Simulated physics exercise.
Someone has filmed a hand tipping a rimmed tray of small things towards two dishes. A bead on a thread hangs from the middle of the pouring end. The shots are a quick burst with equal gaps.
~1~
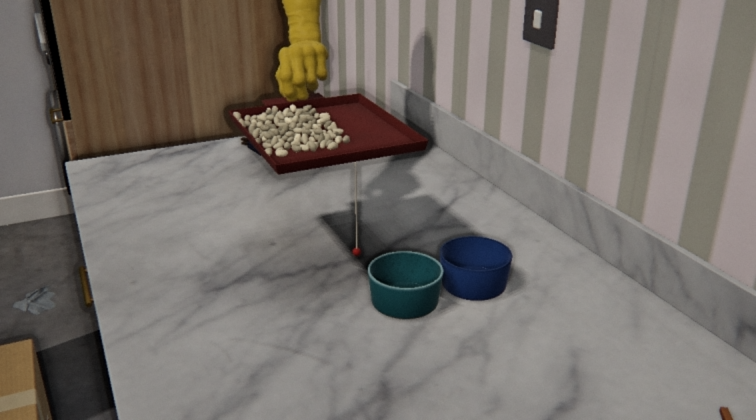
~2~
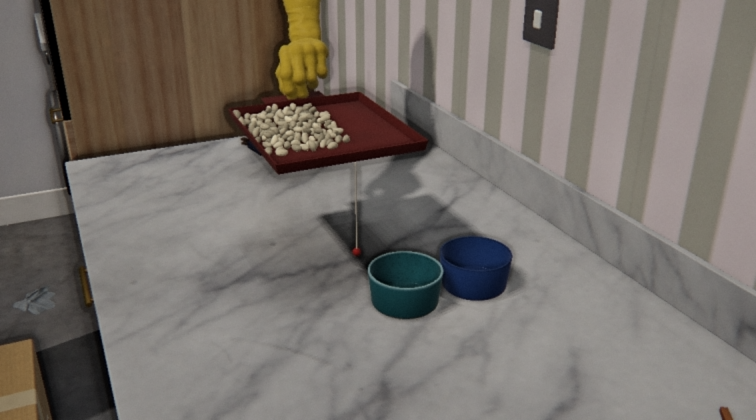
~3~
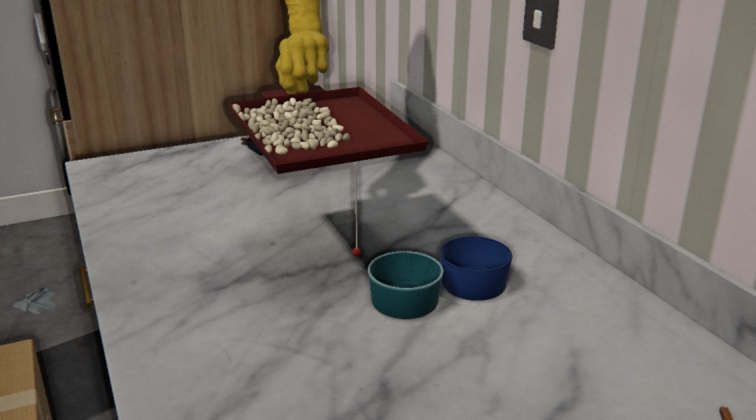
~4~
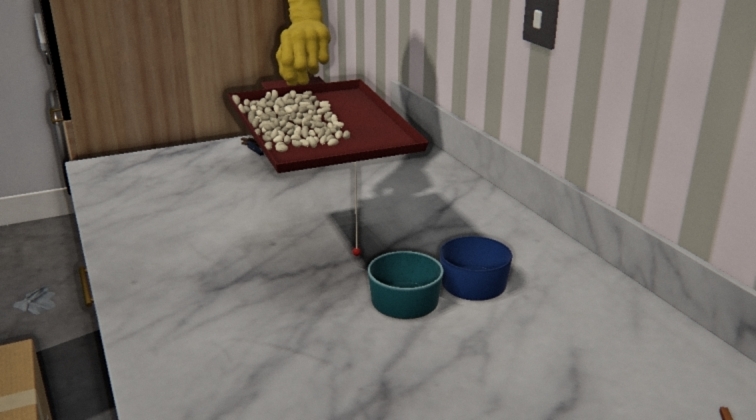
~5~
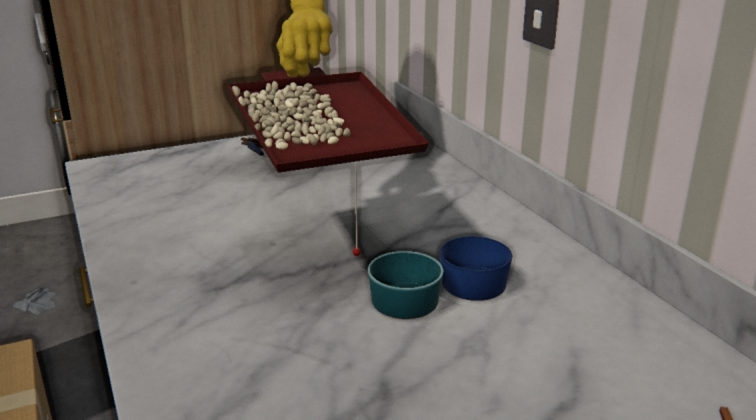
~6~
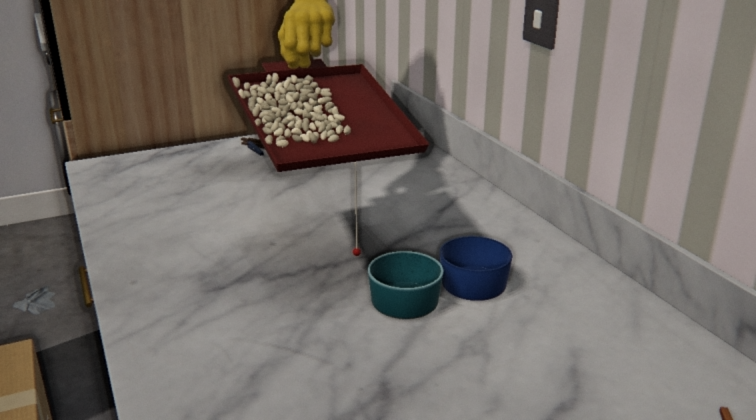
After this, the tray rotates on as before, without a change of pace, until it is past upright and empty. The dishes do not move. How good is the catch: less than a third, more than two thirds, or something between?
Together they catch from one third to two thirds.
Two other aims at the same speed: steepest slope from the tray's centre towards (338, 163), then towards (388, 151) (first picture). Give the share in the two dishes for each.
Roughly 10 per cent, and 50 per cent.
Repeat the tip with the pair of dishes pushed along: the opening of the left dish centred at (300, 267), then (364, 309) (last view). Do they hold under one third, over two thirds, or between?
First under a third, then under a third.
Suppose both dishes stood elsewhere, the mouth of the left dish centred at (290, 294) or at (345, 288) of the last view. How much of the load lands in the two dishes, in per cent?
The first gives 60 %, the second 80 %.
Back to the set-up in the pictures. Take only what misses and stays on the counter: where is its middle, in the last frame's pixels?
Close to (348, 331).
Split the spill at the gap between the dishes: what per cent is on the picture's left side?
Some 90 per cent.
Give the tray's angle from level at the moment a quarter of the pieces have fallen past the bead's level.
At some 100 degrees.
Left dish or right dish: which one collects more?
More ends in the left dish.
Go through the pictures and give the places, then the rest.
In the first frame, corners of the pouring end (278, 164) and (425, 140), level; middle of the load (295, 129), white beans; left dish (422, 301); right dish (494, 283); bead on its thread (357, 252).
In the second frame, corners of the pouring end (278, 163) and (425, 140), level; middle of the load (295, 128).
In the third frame, corners of the pouring end (278, 163) and (425, 140), tipped barely, lowest at the right corner; middle of the load (295, 124).
In the fourth frame, corners of the pouring end (278, 163) and (426, 141), tipped a little, lowest at the right corner; middle of the load (295, 119).
In the fifth frame, corners of the pouring end (279, 162) and (426, 142), tipped a little, lowest at the right corner; middle of the load (295, 113).
In the sixth frame, corners of the pouring end (279, 162) and (426, 143), tipped a little, lowest at the right corner; middle of the load (295, 108); left dish (422, 301); right dish (494, 283).
Just after the last frame, tray tipped steeply; almost all on the tray; about a tenth in the air.
A moment on, tray tipped right over; the larger part on the tray; about a tenth in the left dish; just a few in the right dish; about a tenth outside both; just a few in the air.
Further on, tray tipped past a quarter turn; roughly half in the left dish; about a tenth in the right dish; roughly half outside both.
When it is over, tray tipped past a quarter turn; roughly half in the left dish; about a tenth in the right dish; roughly half outside both.
